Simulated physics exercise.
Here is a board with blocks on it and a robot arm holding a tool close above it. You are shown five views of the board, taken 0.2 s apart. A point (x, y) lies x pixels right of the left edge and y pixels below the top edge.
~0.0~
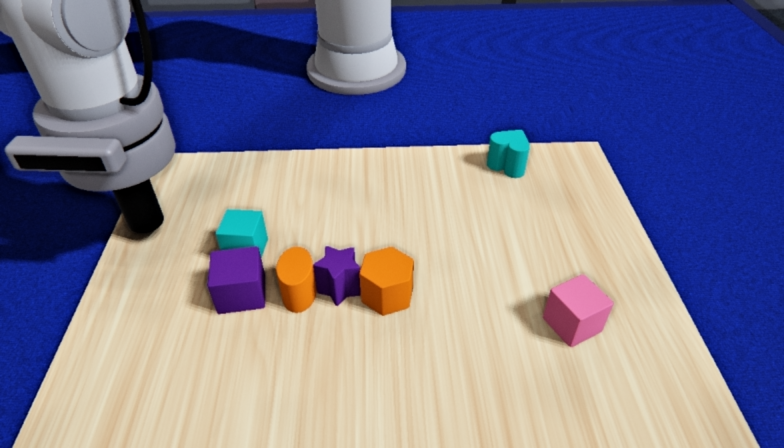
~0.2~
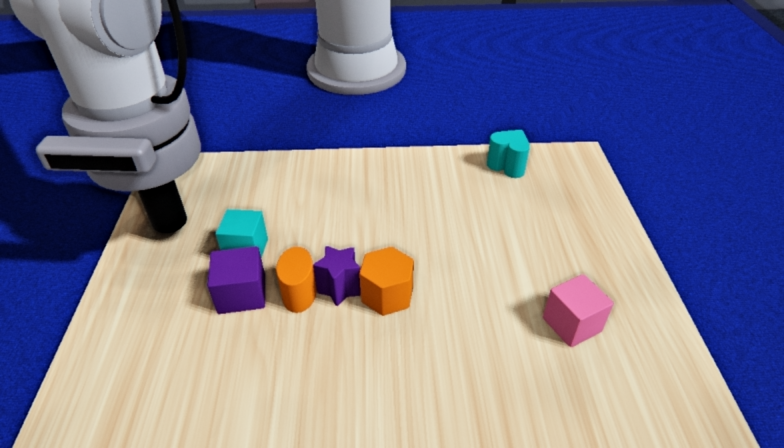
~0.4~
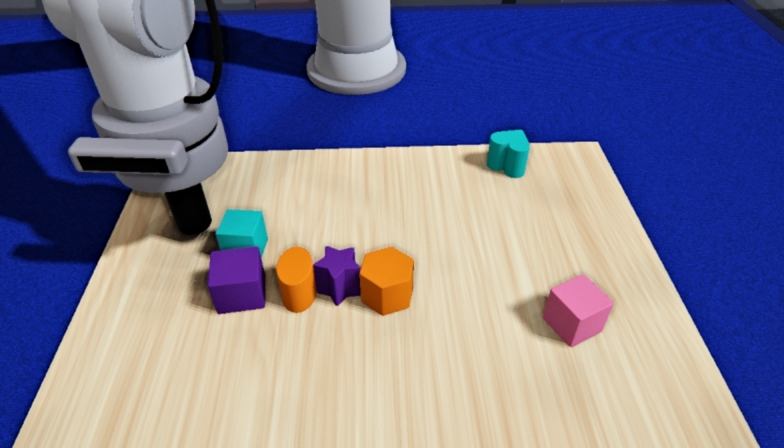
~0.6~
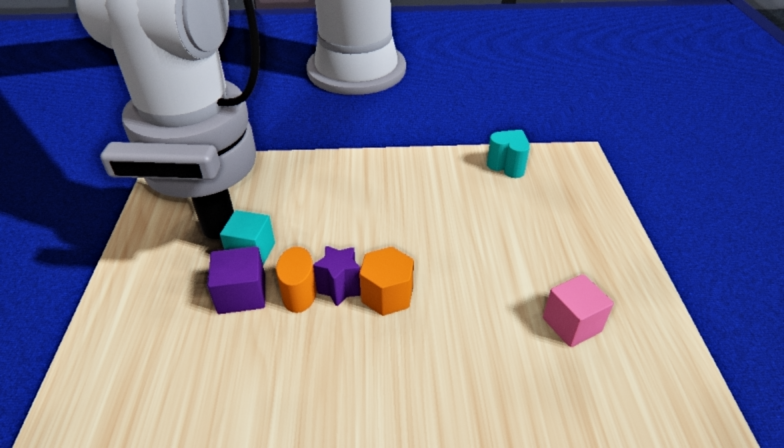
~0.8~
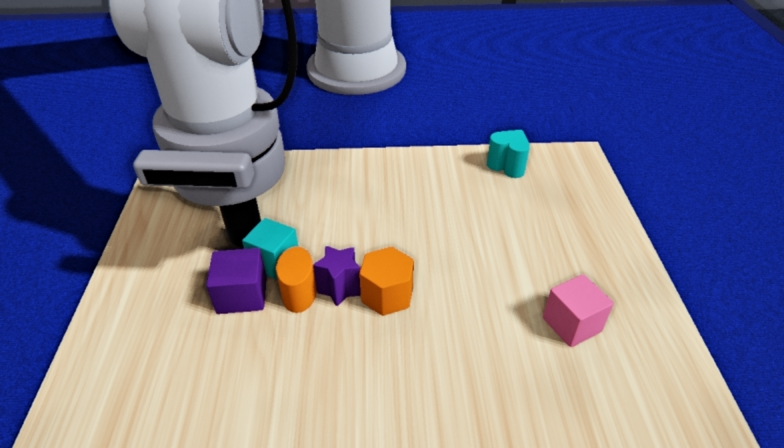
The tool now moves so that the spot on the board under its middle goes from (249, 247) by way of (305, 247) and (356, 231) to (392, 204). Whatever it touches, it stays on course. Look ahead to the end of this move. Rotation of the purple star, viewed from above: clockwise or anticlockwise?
Seen from overhead, it turns anticlockwise.
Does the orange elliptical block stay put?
No, that is not what happens.
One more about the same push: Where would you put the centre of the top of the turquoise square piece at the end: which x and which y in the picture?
The middle of the upper face of the turquoise square piece will lie at about (311, 244) in the picture.
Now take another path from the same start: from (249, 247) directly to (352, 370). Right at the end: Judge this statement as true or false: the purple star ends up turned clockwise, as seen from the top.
It is false.
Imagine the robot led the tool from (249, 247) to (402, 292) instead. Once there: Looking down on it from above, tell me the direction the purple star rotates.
Twists anticlockwise.
What follows on the original path. One third of the way, tool at (304, 236); turquoise square piece at (311, 244), turned 60° clockwise; orange elliptical block at (298, 278), turned 35° clockwise; purple star at (338, 267), turned 35° anticlockwise.
Two thirds of the way, tool at (356, 221); turquoise square piece at (311, 244), turned 60° clockwise; orange elliptical block at (299, 278), turned 35° clockwise; purple star at (338, 267), turned 35° anticlockwise.
At the end, tool at (392, 194); purple square piece in place; turquoise square piece at (311, 244), turned 60° clockwise; orange elliptical block at (299, 278), turned 35° clockwise; purple star at (338, 267), turned 35° anticlockwise.
